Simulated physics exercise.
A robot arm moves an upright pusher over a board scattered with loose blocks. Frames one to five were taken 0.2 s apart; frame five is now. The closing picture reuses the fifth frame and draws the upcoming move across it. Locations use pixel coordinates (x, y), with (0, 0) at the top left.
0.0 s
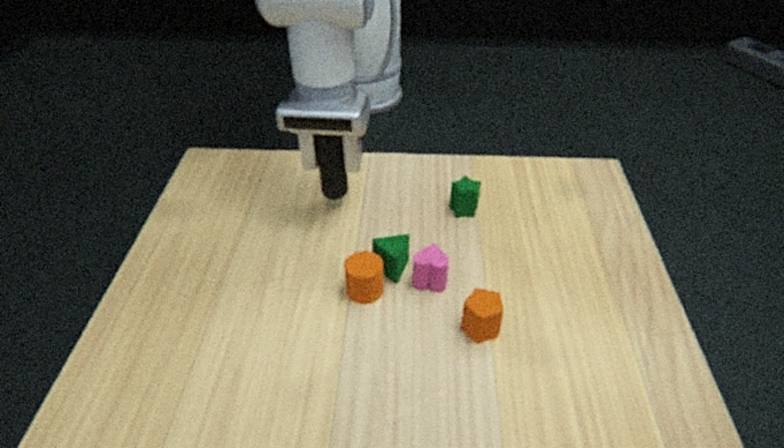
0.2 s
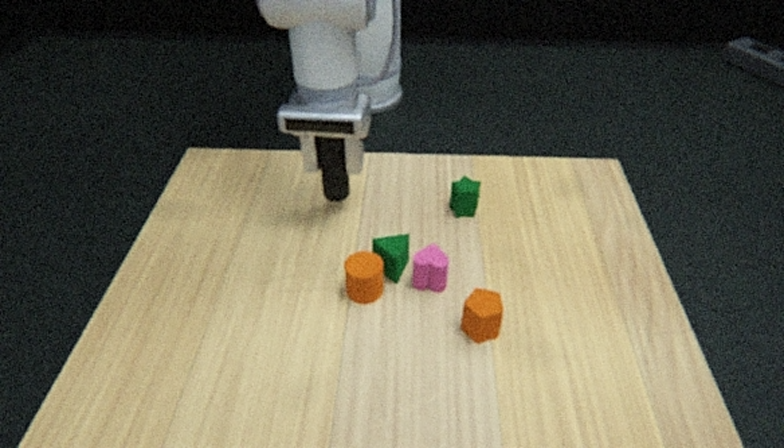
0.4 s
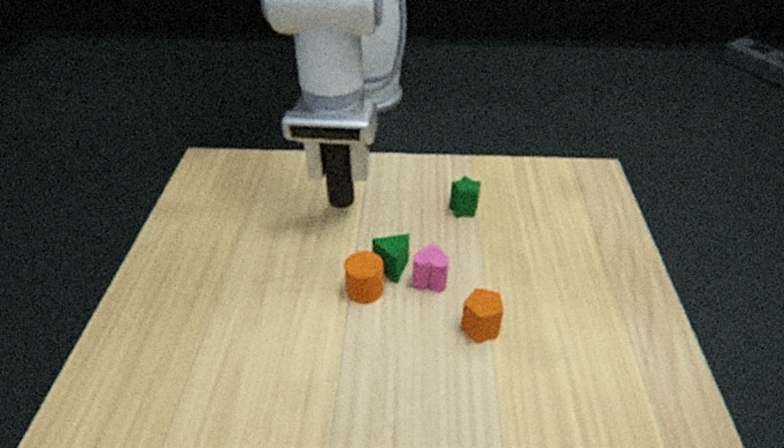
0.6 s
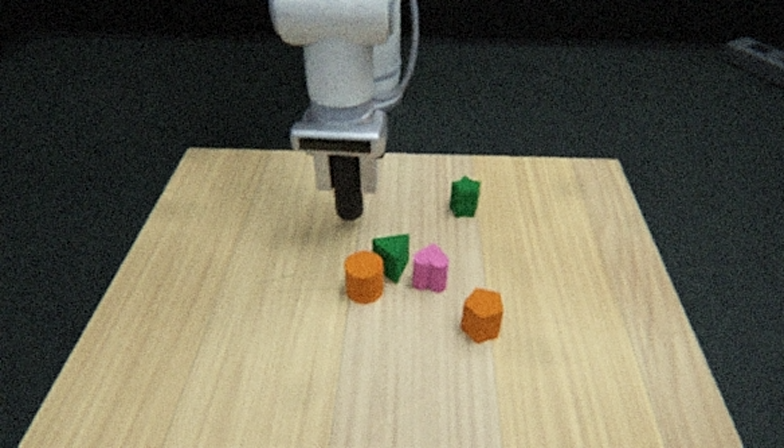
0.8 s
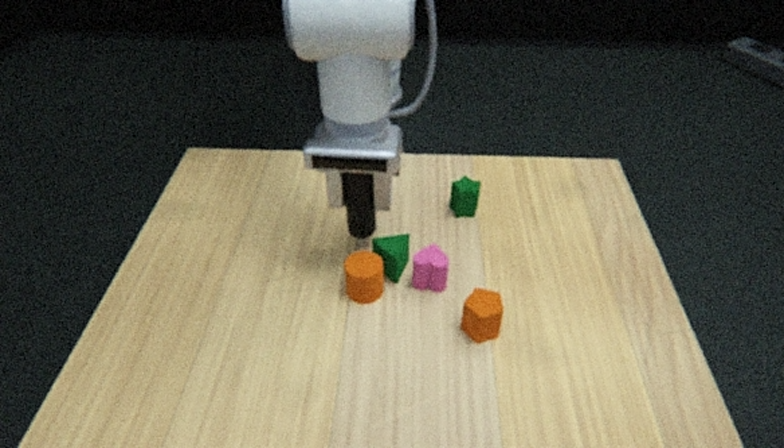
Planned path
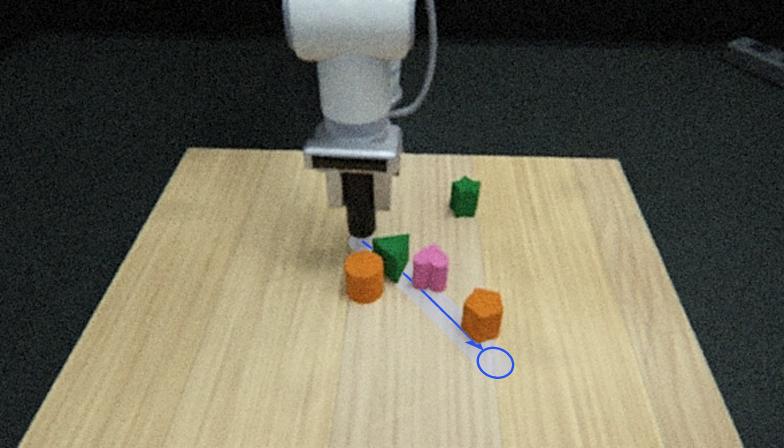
A robot arm with a dark pusher hovered near the back of a wooden board, then moved forward and slightly right toward an orange cylinder and a green triangular block, while all five blocks stayed still.
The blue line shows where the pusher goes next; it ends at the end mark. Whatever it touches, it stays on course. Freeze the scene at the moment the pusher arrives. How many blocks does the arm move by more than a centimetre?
I foresee three or more blocks being moved.
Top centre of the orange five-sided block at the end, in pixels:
(536, 326)
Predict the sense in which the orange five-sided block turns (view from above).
Verdict: Counterclockwise.
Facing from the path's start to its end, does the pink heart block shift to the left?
Short answer: Yes.
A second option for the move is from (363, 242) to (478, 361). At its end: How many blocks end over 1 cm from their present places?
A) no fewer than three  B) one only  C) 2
Letter A.
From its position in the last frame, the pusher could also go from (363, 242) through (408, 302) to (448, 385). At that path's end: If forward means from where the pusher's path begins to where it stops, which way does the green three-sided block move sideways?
Slides left.
Drawn move, from (363, 242) by way of (425, 294) to (495, 362).
On the path given first. One third of the way, pusher (405, 263); green three-sided block (417, 267), turned 15° anticlockwise; pink heart block (443, 262), turned 50° anticlockwise.
Two thirds of the way, pusher (449, 304); green three-sided block (462, 312), turned 15° anticlockwise; pink heart block (469, 271), turned 90° anticlockwise; orange five-sided block (493, 307), turned 30° anticlockwise.
At the end, pusher (498, 351); orange circle still; green three-sided block (513, 363); pink heart block (469, 271), turned 90° anticlockwise; orange five-sided block (536, 326), turned 105° anticlockwise.
